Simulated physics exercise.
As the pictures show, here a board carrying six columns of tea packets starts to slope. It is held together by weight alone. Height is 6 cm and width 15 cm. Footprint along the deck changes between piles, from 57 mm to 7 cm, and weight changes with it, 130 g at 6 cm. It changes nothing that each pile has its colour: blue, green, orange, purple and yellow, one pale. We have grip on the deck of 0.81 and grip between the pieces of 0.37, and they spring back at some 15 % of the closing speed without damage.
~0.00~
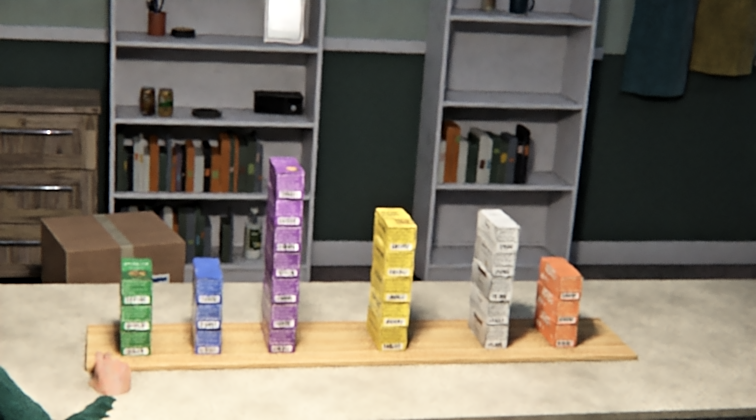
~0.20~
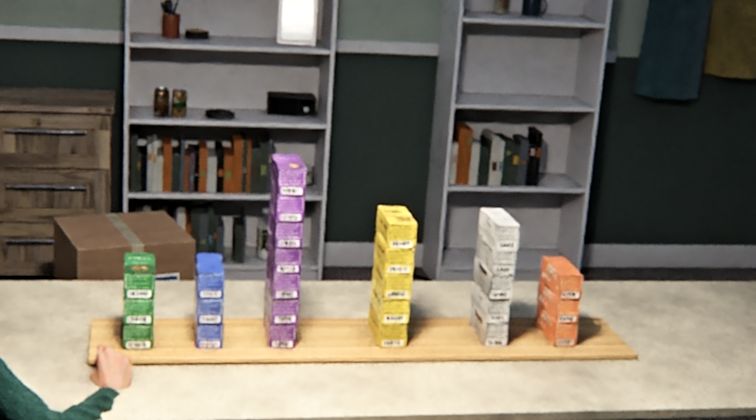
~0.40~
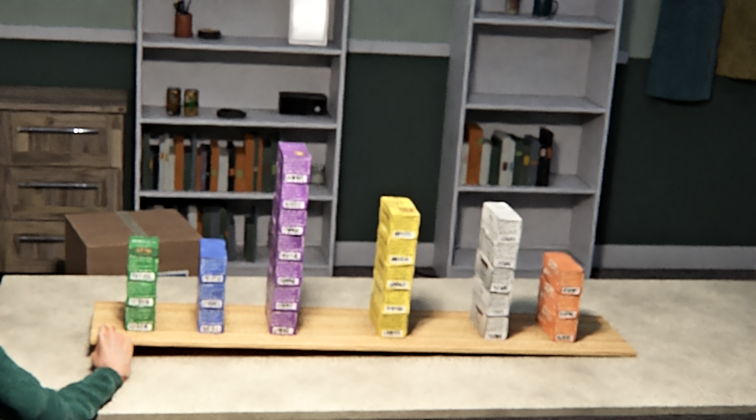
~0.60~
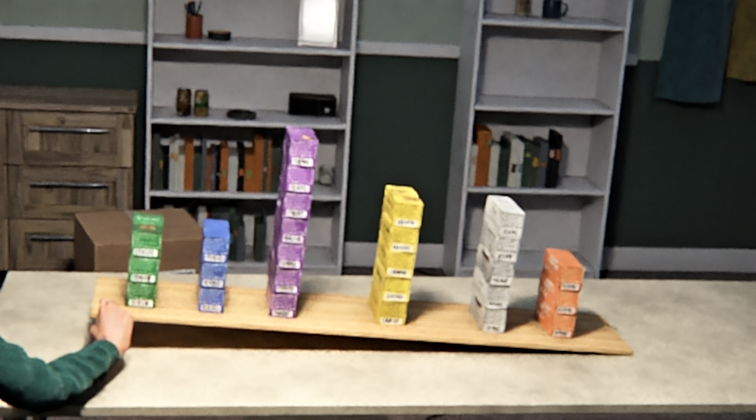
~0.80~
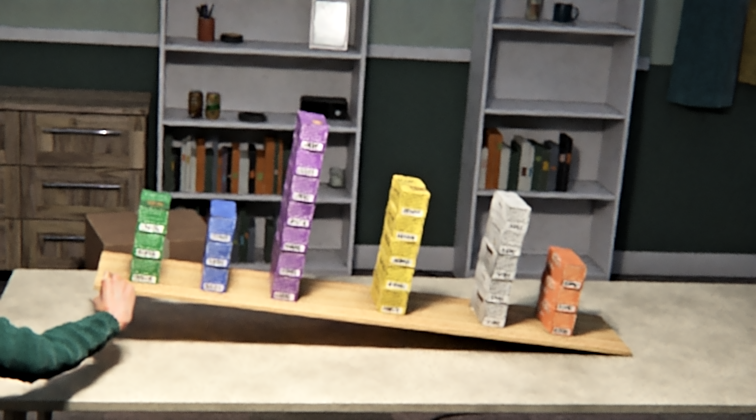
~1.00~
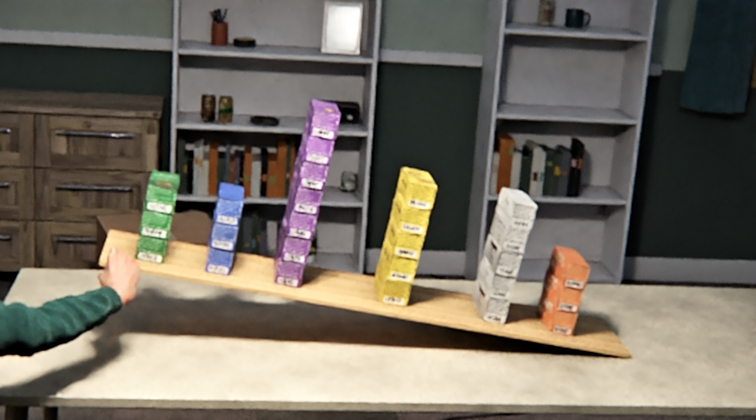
In a room with grey shelves, a wooden drawer unit and a cardboard box behind a pale counter, the view is from the front, slightly above. Six stacks of small packets, green, blue, tall purple, yellow, white and orange from left to right, stand on a wooden board. A green-sleeved hand raises the board's left end, the stacks lean rightward with it, and the camera shifts slightly.
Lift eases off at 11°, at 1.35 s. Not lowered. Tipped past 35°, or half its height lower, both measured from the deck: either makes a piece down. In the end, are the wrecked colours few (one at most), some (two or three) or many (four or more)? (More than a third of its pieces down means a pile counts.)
Some.
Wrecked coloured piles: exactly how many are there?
That makes 3 altogether.
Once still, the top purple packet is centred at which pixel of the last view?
Check around (619, 278) in the last image.
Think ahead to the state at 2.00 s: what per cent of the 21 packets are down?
At that moment 70 per cent.
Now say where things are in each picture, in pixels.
In the first frame (we follow the side turned to the camera; the camera moves round a little; leans and shifts are taken against what carries them), middle of the deck's edge (376, 363) slope 0°; top green packet (137, 292); top purple packet (291, 186); no other piece has moved.
In the second frame, middle of the deck's edge (376, 359) slope 0°; top purple packet (292, 183).
In the third frame, middle of the deck's edge (375, 348) slope 2°; top purple packet (297, 170).
In the fourth frame, middle of the deck's edge (373, 335) slope 4°; top purple packet (303, 154).
In the fifth frame, middle of the deck's edge (373, 322) slope 6°; top purple packet (313, 138).
In the sixth frame, middle of the deck's edge (375, 311) slope 9°; top purple packet (325, 125) displaced 6 mm; top yellow packet (421, 197); one has shifted.
Around 1.22 s, slope 11°; none of the 21 other packets down, 7 disturbed; top purple packet tipped 5°.
Around 1.56 s, slope 11°; 7 of the 21 other packets down; top purple packet on its side; top yellow packet tipped 8°.
Around 1.76 s, slope 11°; 12 of the 21 other packets down; top purple packet tipped 63°, 23 cm lower; top yellow packet tipped 59°, 16 cm lower.
Around 2.00 s, slope 11°; 15 of the 21 other packets down; top yellow packet upside down; top purple packet upside down.
Finally (3.0 s), slope 11°; 15 of the 21 other packets down; top yellow packet upside down; top purple packet upside down. Wrecked, orange, purple and yellow. Seen by the last camera, middles, top yellow packet near (609, 299), top purple packet near (619, 278).
